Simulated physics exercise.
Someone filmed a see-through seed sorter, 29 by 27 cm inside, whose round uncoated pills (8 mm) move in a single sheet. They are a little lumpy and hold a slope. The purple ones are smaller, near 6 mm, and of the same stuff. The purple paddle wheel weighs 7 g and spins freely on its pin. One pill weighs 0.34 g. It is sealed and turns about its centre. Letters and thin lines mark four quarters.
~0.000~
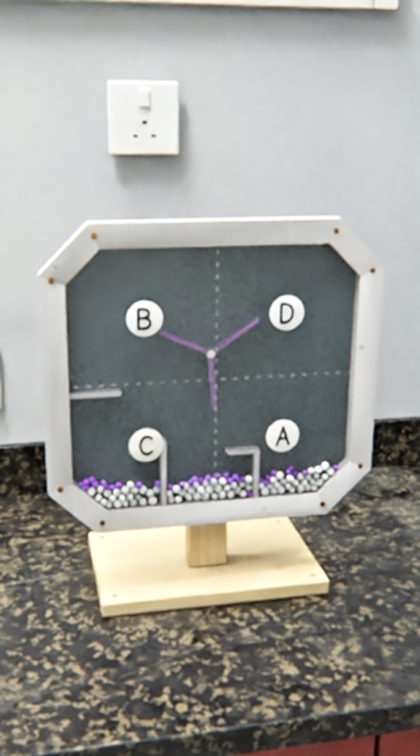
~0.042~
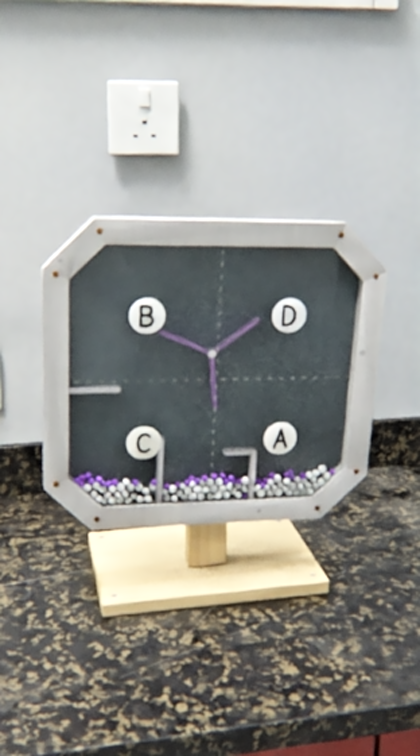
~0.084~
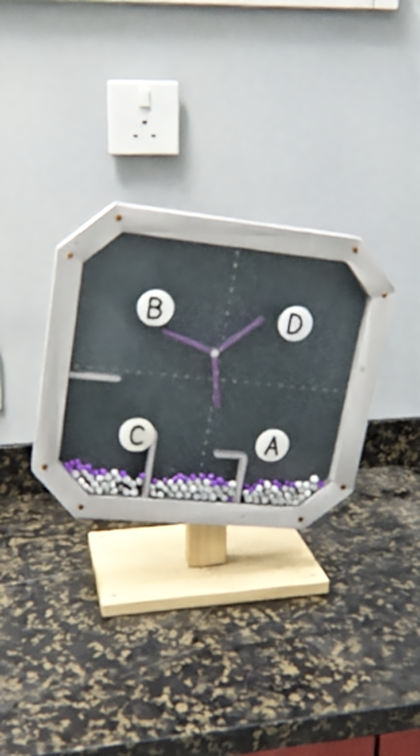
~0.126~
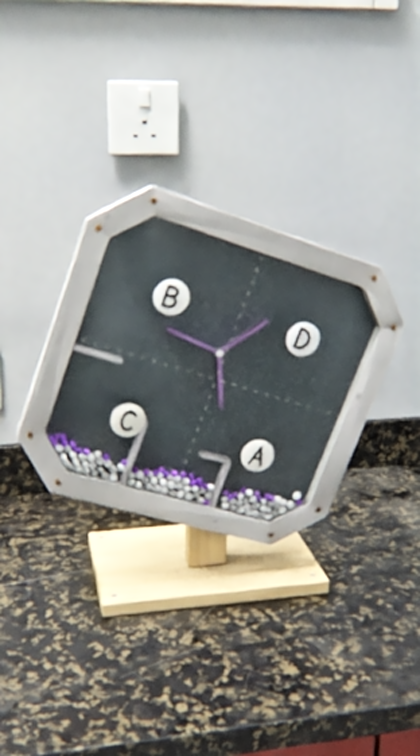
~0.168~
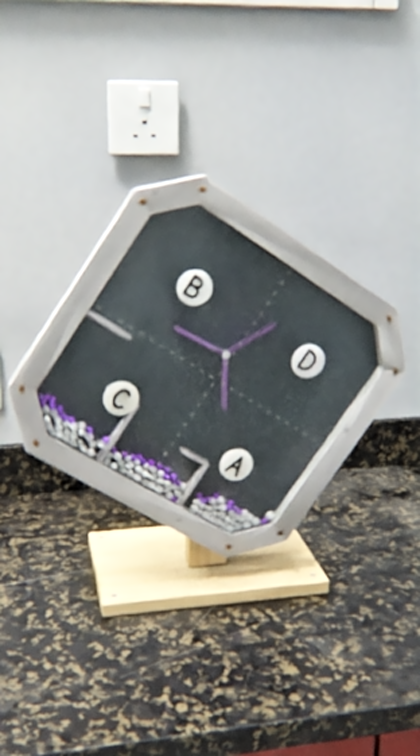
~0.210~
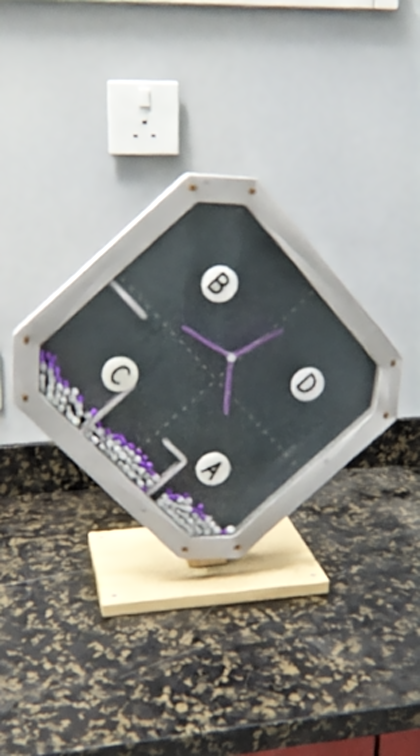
A framed dark panel with lettered discs turned clockwise on its wooden stand, slowly at first, then further, while the purple and white pills inside stayed heaped along its tilting lower edge, behind small walls.
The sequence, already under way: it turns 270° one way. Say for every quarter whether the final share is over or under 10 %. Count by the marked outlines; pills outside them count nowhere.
A under, B over, C over, D under 10 %.
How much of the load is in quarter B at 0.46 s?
About 0 per cent.
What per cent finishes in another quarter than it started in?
Some 60 per cent.
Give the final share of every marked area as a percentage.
Quarter A: 0; quarter B: 40; quarter C: 60; quarter D: 0.
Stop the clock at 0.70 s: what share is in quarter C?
Roughly 50 per cent.
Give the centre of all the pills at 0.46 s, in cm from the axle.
About 8 cm left and 6 cm above.
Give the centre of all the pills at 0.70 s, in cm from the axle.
About 3 cm right and 1 cm below.
After 0.46 s, it stands 136° clockwise; the pills' middle is 8 cm left of and 6 cm above the centre; A 60 %, C 40 %.
After 0.70 s, it has come round 220° clockwise; the pills' middle is 3 cm right of and 1 cm below the centre; A 15 %, B 10 %, C 50 %, D 30 %.
After 0.91 s, it has come round 270° clockwise; the pills' middle is 1 cm right of and 11 cm below the centre; B 40 %, C 60 %.
At rest by 3.0 s, it has come round 270° clockwise; A 0 %, B 40 %, C 60 %, D 0 %.
